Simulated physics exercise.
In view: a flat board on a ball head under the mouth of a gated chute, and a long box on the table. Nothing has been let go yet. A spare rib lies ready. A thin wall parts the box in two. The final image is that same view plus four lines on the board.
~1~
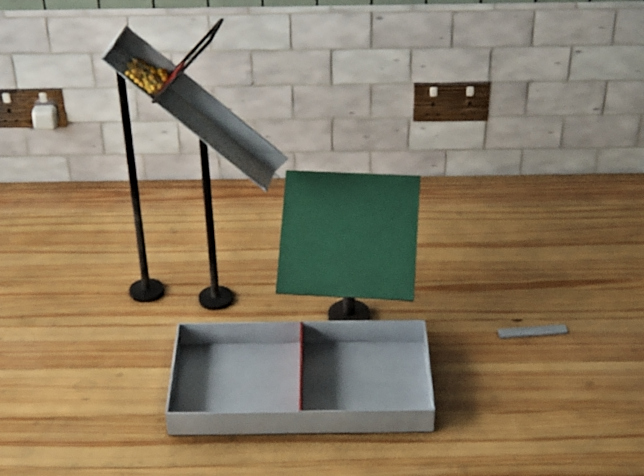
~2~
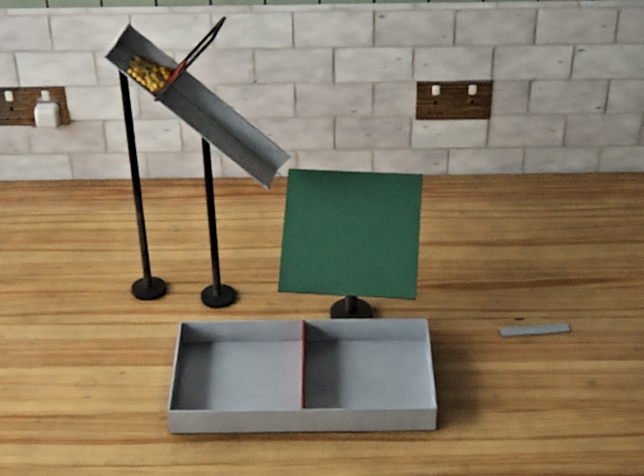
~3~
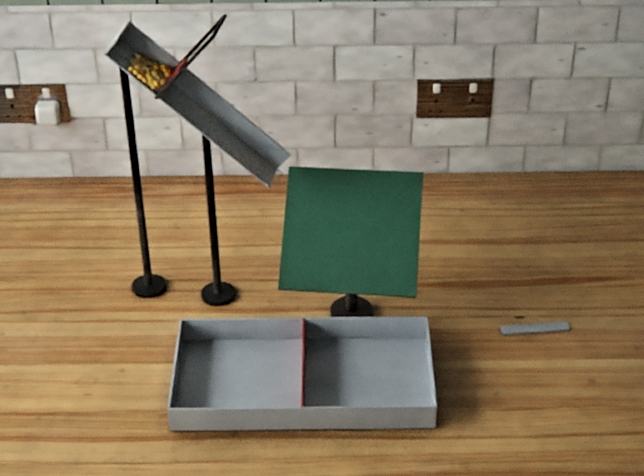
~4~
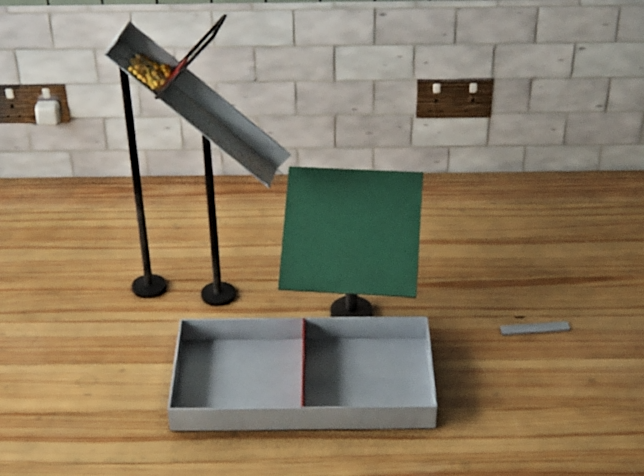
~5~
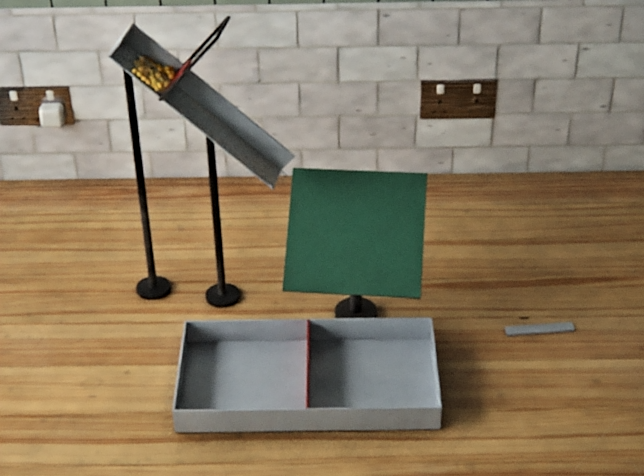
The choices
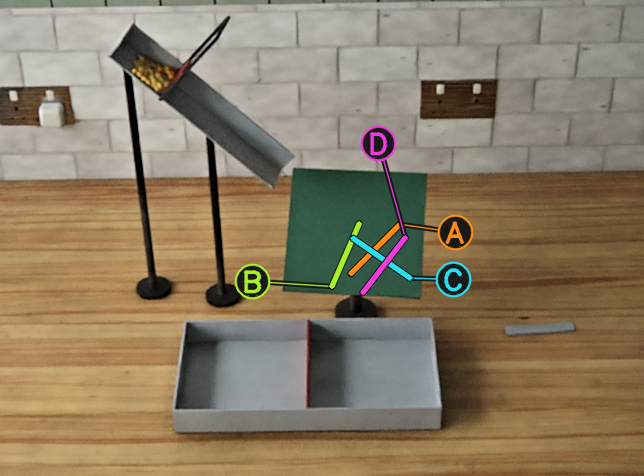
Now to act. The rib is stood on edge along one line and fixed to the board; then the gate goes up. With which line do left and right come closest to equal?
B beats the others.
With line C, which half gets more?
The right half.
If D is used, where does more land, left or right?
The right half.
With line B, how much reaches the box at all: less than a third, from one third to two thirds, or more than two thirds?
Line B gives more than two thirds.
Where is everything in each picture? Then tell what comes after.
The first picture shows load behind the gate near (154, 77), puffed corn balls; lip of the chute near (270, 182), sloping fairly steeply.
The second picture shows middle of the board near (351, 232), tilted fairly steeply; middle of its low edge near (346, 295); of its high edge near (355, 171).
The third picture shows front corners of the box near (168, 409) and (436, 406); front end of its middle wall near (302, 407); gate still shut near (180, 68).
The fourth picture shows middle of the load near (157, 73); lip near (273, 178).
The fifth picture shows middle of the load near (160, 74); lip near (277, 180).
On the marked copy, line A from (399, 224) to (351, 273); line B from (359, 223) to (331, 286); line C from (353, 238) to (410, 277); line D from (405, 237) to (362, 292).
For line A, of what is caught, only a few in the left half, all but a few in the right.
For line B, of what is caught, close to two thirds in the left half, close to a third in the right.
For line C, of what is caught, only a few in the left half, all but a few in the right.
For line D, of what is caught, a small share in the left half, all but a few in the right.
